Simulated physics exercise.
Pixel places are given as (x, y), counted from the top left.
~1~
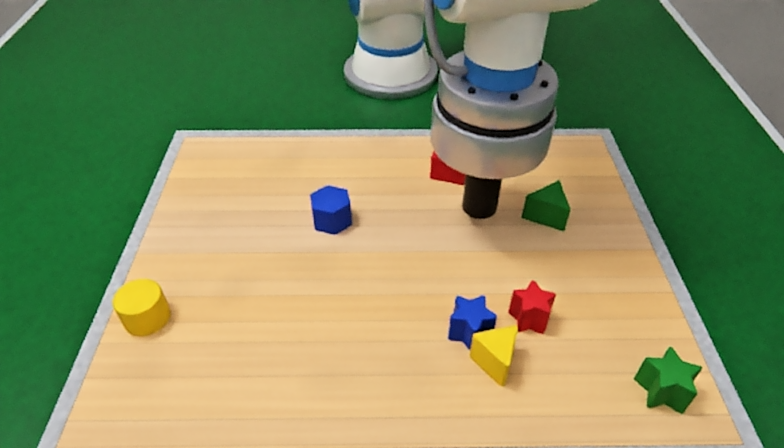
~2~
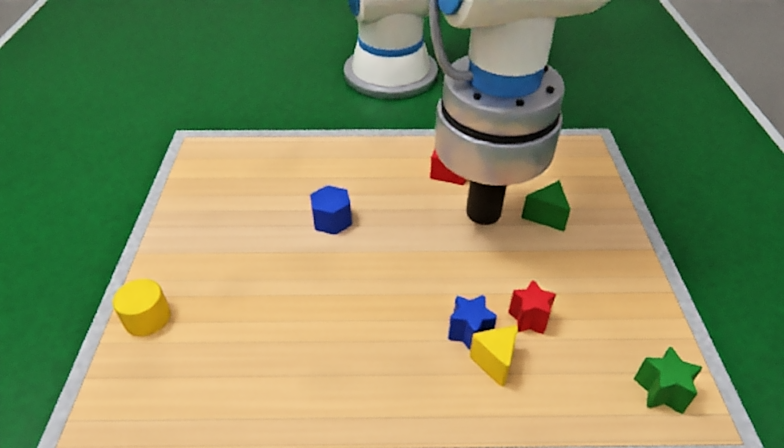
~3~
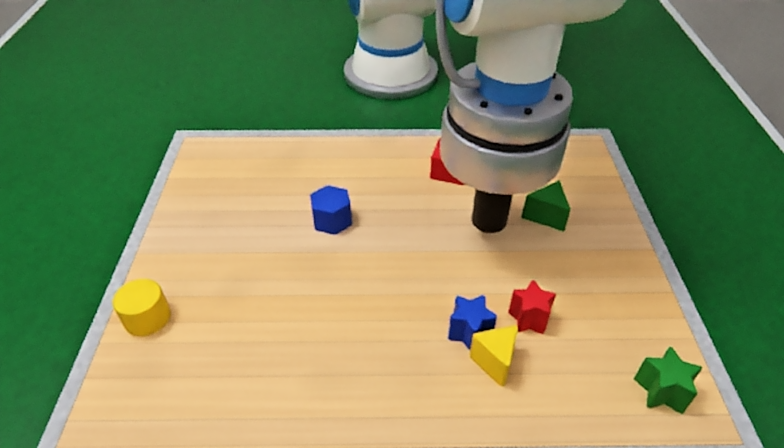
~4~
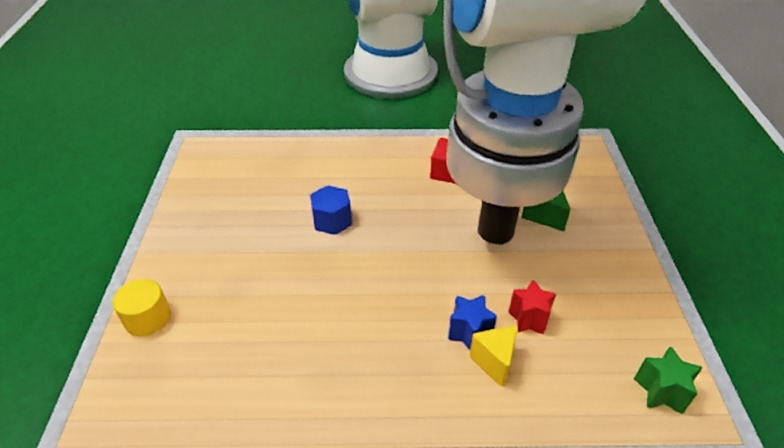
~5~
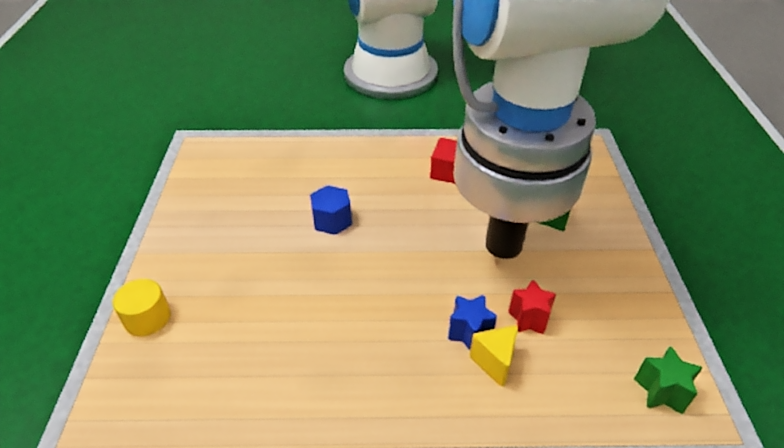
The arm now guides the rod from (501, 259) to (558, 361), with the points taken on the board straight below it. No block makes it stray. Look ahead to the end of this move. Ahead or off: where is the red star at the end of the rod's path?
Still in front.
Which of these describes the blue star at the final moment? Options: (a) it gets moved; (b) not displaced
The correct letter is b.
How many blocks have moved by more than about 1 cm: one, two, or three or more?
The count is one.
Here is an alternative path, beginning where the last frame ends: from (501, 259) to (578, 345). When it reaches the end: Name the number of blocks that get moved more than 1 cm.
Moved: Just one.
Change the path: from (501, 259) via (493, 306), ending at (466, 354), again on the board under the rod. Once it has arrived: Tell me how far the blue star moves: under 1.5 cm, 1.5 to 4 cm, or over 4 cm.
Displaced more than 4 cm.
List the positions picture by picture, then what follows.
Rod's lower end at (479, 208); blue star at (473, 310); yellow triangular piece at (500, 341); red star at (535, 296), in the first picture.
Rod at (483, 213); blocks still, in the second picture.
Rod at (489, 221); blocks still, in the third picture.
Rod at (496, 232); blocks still, in the fourth picture.
Rod at (504, 246); blue star at (473, 310); yellow triangular piece at (500, 341); red star at (535, 296), in the fifth picture.
The first path, step by step. One third of the way, rod at (522, 277); red star at (536, 299).
Two thirds of the way, rod at (542, 311); red star at (553, 333), turned 30° clockwise.
At the end, rod at (563, 348); blue star still; yellow triangular piece still; red star at (574, 374), turned 30° clockwise.
